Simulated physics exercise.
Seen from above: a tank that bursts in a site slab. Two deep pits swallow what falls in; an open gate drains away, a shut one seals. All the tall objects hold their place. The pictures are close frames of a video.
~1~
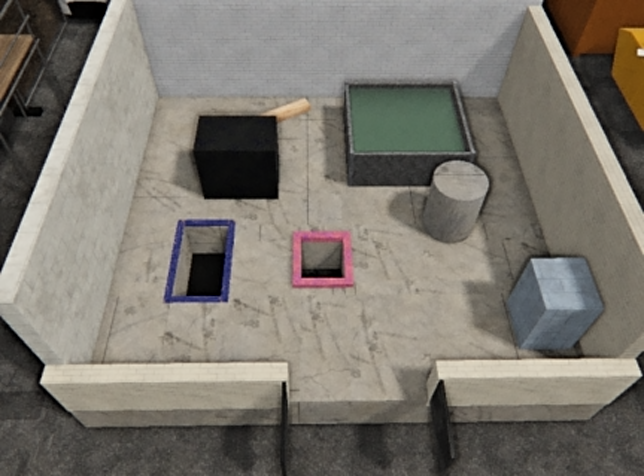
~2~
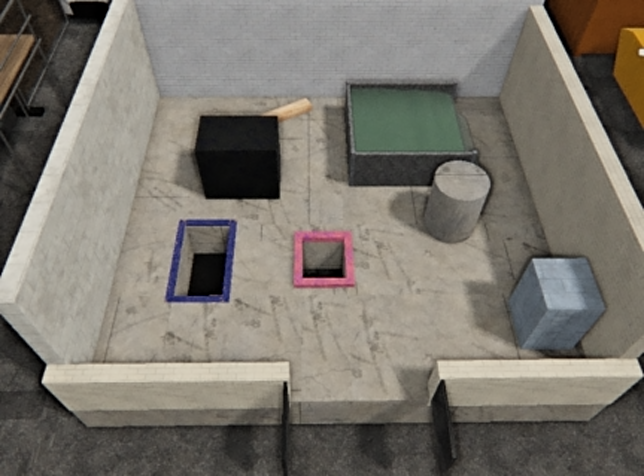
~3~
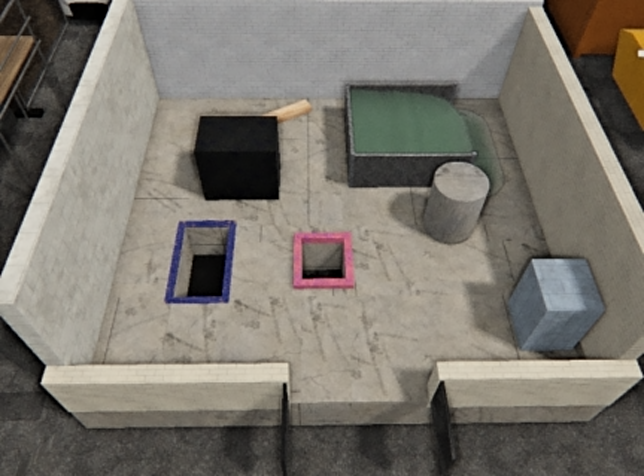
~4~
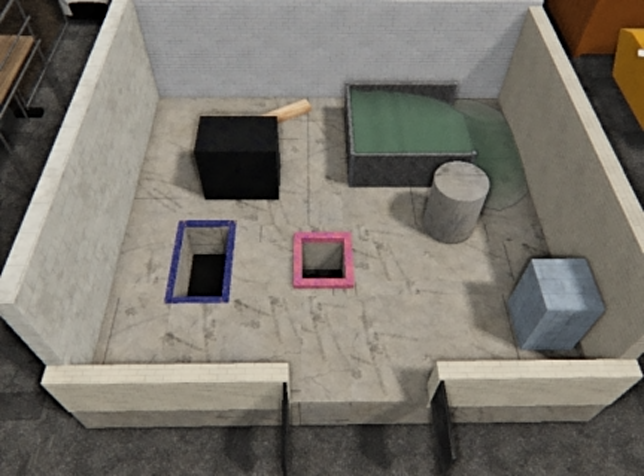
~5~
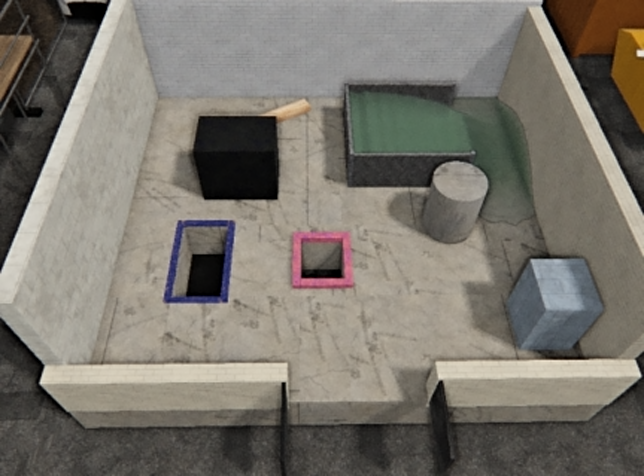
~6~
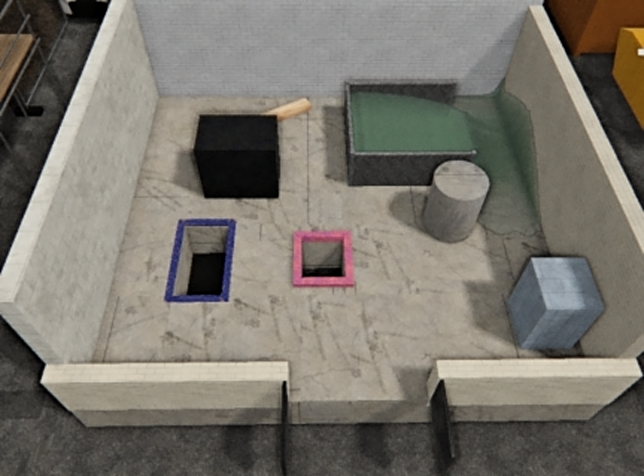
In this clip, a dark rectangular tank of green water stands still in a walled slab with two pits, then water pours from its right side, spreading behind the grey cylinder and along the right wall.
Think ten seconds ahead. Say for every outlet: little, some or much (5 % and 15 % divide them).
In the end: The gate takes from 5 to 15 %; the pink pit takes under 5 %; the blue pit takes from 5 to 15 %.
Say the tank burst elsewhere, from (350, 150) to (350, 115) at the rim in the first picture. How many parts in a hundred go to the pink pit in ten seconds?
Parts in a hundred: Pink 4.
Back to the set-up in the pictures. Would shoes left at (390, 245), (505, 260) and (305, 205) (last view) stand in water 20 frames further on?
As listed: Free of water, covered, dry.
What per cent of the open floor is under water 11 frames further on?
I make it 25 per cent.
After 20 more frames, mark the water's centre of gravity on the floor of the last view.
Near (427, 176).
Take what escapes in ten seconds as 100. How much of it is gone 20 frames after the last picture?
Roughly 5 per cent.
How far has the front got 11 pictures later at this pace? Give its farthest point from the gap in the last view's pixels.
I would point to (592, 380).
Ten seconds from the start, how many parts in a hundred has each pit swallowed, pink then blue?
About 0 and 10 per cent.
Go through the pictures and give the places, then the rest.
The water tank at (406, 120) is whole and still, in the first frame.
Water pours out at (457, 138) and has run to a hidden place, in the second frame.
The front is at a hidden place, out from the gap at (456, 141), in the third frame.
Water pours out at (455, 142) and has run to (497, 206), in the fourth frame.
Water pours out at (454, 142) and has run to (534, 211), in the fifth frame.
The front is at (541, 226), out from the gap at (455, 141), in the sixth frame.
A moment on, water covers 15 % of the floor; the gate 0 %, the pink pit 0 %, the blue pit 0 %.
Next, water covers 25 % of the floor; the gate 0 %, the pink pit 0 %, the blue pit 0 %.
Then, water covers 55 % of the floor; the gate 2 %, the pink pit 0 %, the blue pit 0 %.
Later, water covers 85 % of the floor; the gate 7 %, the pink pit 0 %, the blue pit 1 %.
In the end, water covers 95 % of the floor; the gate 11 %, the pink pit 0 %, the blue pit 11 %.
